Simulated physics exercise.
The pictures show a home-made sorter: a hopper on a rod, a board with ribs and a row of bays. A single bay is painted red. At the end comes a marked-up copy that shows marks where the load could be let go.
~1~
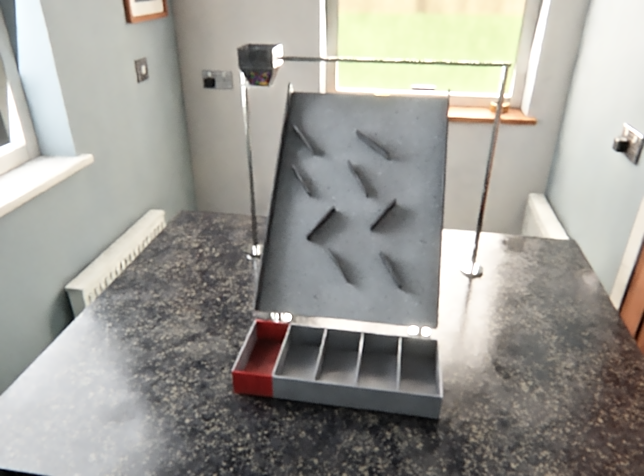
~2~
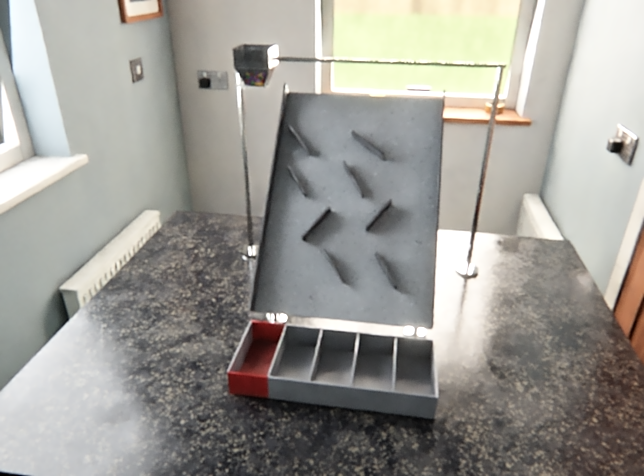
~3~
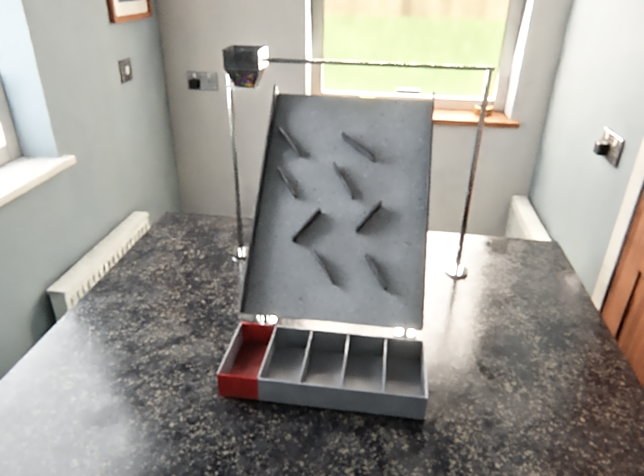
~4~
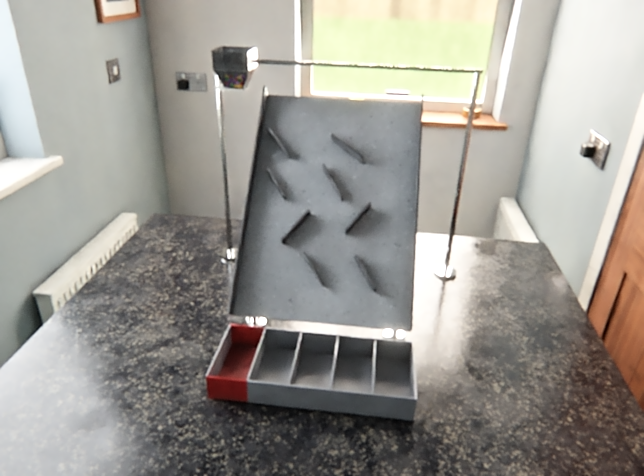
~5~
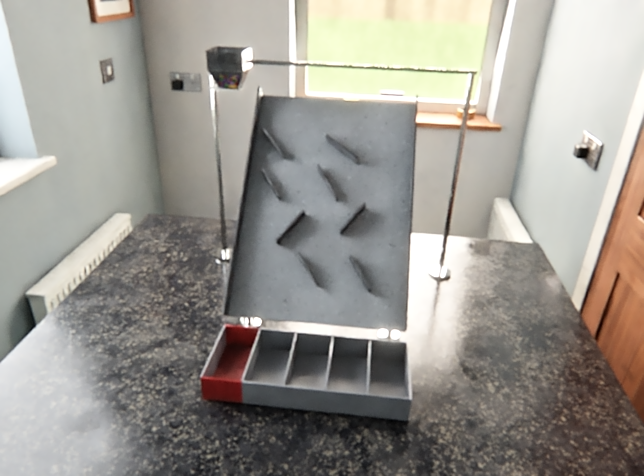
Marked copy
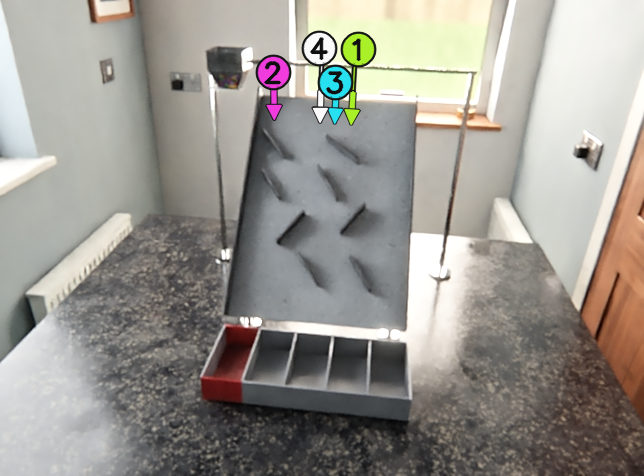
On a dark speckled worktop in a grey-walled room, a sloping grey board with ribs stands behind a row of five bays, the leftmost red, with a small hopper on a rod above. The view shifts slightly, so the whole sorter slides a little to the left, while nothing on it moves.
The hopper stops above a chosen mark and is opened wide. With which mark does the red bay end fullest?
4 works best here.
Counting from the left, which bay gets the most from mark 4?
The first from the left.
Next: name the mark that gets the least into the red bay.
That is mark 1.
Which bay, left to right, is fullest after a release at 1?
It is the fifth one.
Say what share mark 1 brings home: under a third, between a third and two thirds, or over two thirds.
Mark 1 gives under a third.
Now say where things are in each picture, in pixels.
In the first picture, hopper (262, 77), round plastic beads, door shut.
In the second picture, ribs (288, 124) to (309, 150), (352, 131) to (383, 154), (288, 165) to (304, 192).
In the third picture, ribs (334, 162) to (353, 194), (292, 238) to (319, 208), (356, 228) to (381, 201).
In the fourth picture, ribs (304, 252) to (323, 283), (356, 255) to (376, 289).
In the fifth picture, red bay (222, 388), number 1 of 5 from the left.
On the marked copy, mark 1 meets the board at (351, 118); mark 2 meets the board at (274, 114); mark 3 meets the board at (334, 118); mark 4 meets the board at (320, 117).
If 1 is chosen, just a few in the red bay, almost all in other bays, about a tenth outside the box.
If 2 is chosen, roughly a quarter in the red bay, roughly two thirds in other bays, about a tenth outside the box.
If 3 is chosen, roughly a quarter in the red bay, roughly two thirds in other bays, about a tenth outside the box.
If 4 is chosen, roughly half in the red bay, roughly a third in other bays, about a tenth outside the box.
